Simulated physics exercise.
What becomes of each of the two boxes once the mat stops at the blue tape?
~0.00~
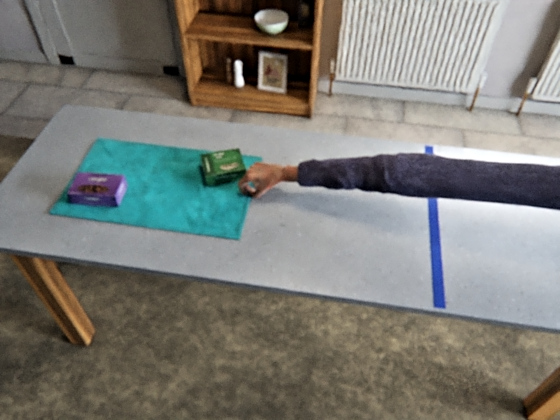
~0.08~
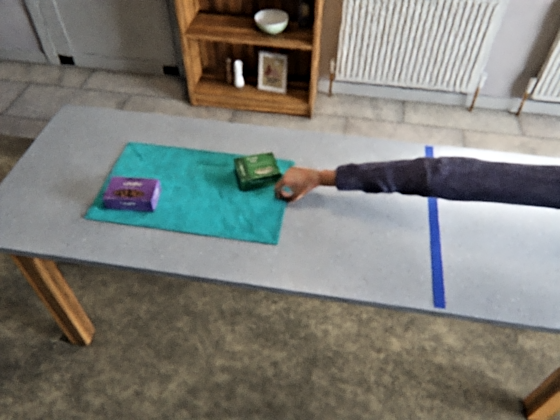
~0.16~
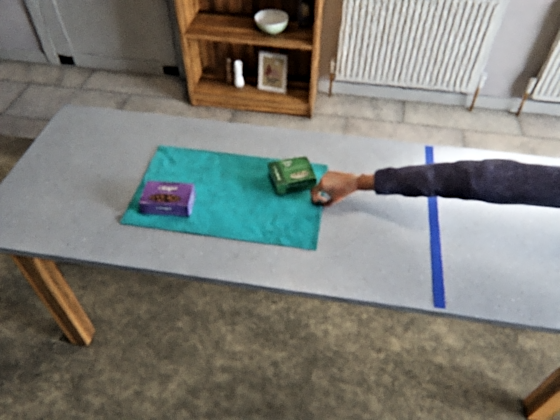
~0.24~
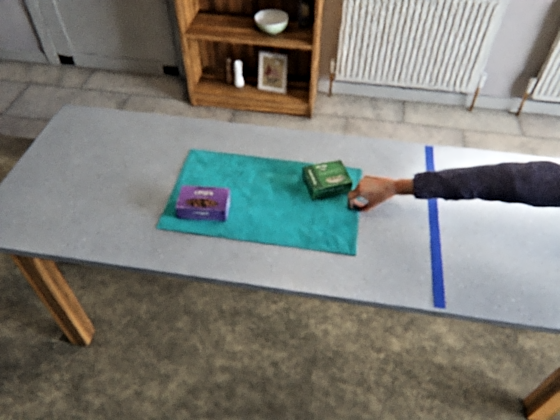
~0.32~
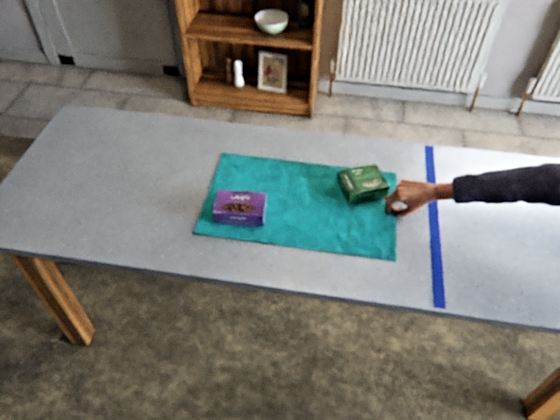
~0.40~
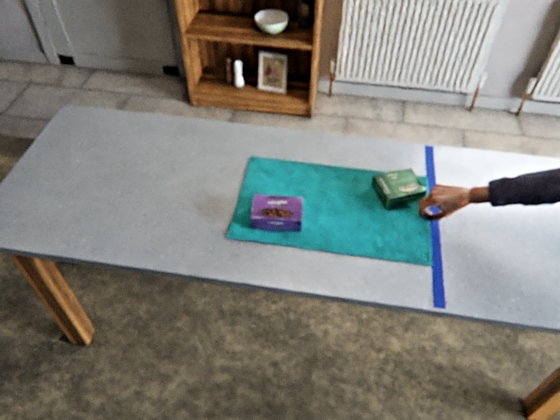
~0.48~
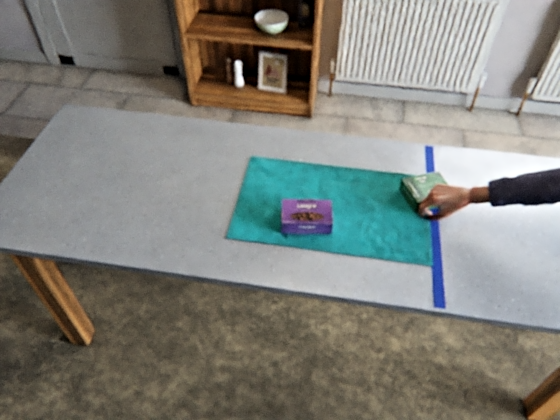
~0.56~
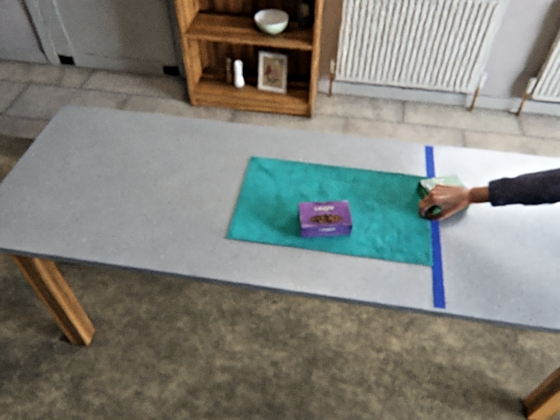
The green box slides off the front edge of the mat by the hand. The purple box slides forward a little but stays on the mat.
A hand drags a turquoise mat to blue tape, and only the green box slides off.
